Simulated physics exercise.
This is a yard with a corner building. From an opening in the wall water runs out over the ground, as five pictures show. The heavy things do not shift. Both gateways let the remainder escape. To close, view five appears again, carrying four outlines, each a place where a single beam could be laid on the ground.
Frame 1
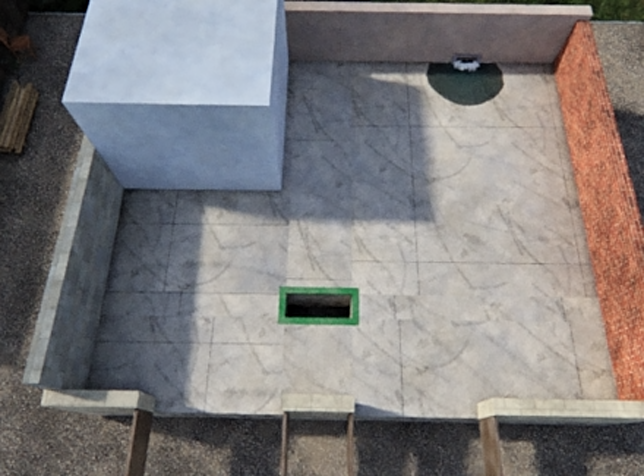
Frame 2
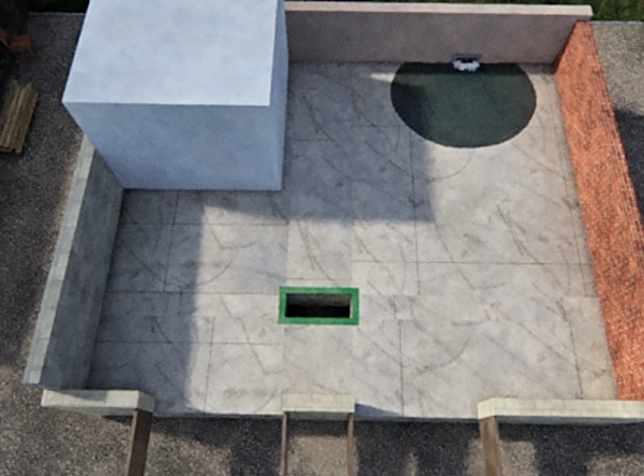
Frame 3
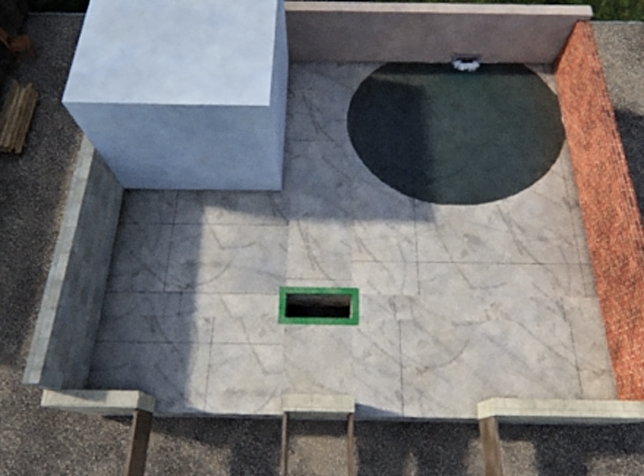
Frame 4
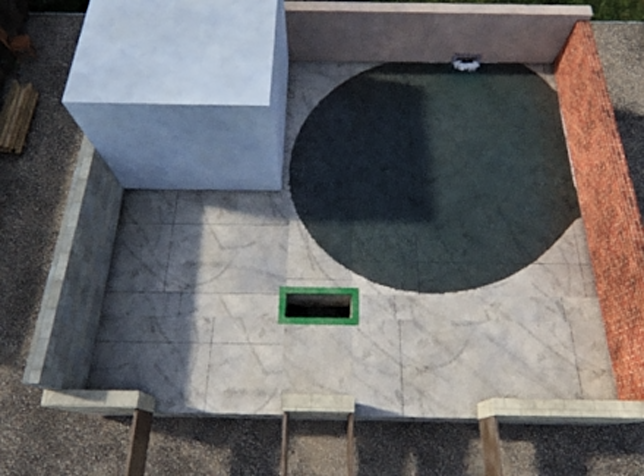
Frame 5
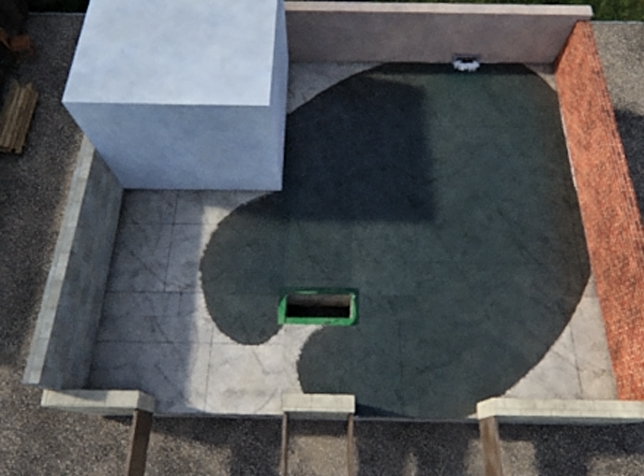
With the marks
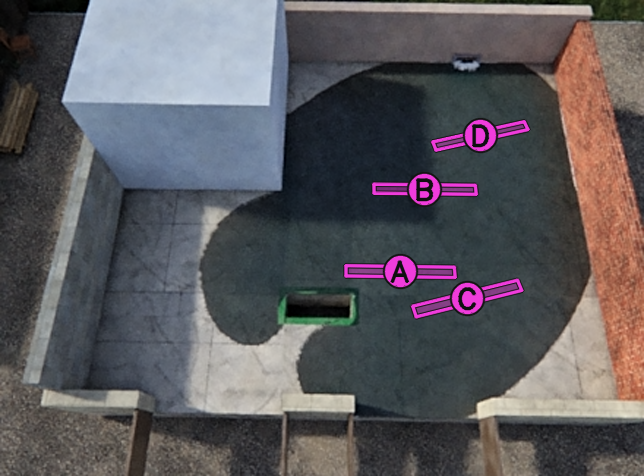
In this clip, dark water spreads from an outlet at the back wall of a walled yard with a pale corner building, widening across the paved ground toward the front and left until it surrounds much of a green-edged drain.
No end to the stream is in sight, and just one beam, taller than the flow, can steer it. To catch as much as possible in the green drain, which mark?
Take C.
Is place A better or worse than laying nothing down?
It is worse.
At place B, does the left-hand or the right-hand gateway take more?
More leaves on the left.
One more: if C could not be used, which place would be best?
The answer is D.
On the marked copy, A from (346, 270) to (454, 272); B from (374, 188) to (475, 189); C from (414, 311) to (519, 285); D from (434, 145) to (526, 125).
If A is chosen, about 12 % of the stream runs into the green drain, about 87 % out by the gates.
If B is chosen, about 15 % of the stream runs into the green drain, about 85 % out by the gates.
If C is chosen, about 44 % of the stream runs into the green drain, about 56 % out by the gates.
If D is chosen, about 31 % of the stream runs into the green drain, about 69 % out by the gates.
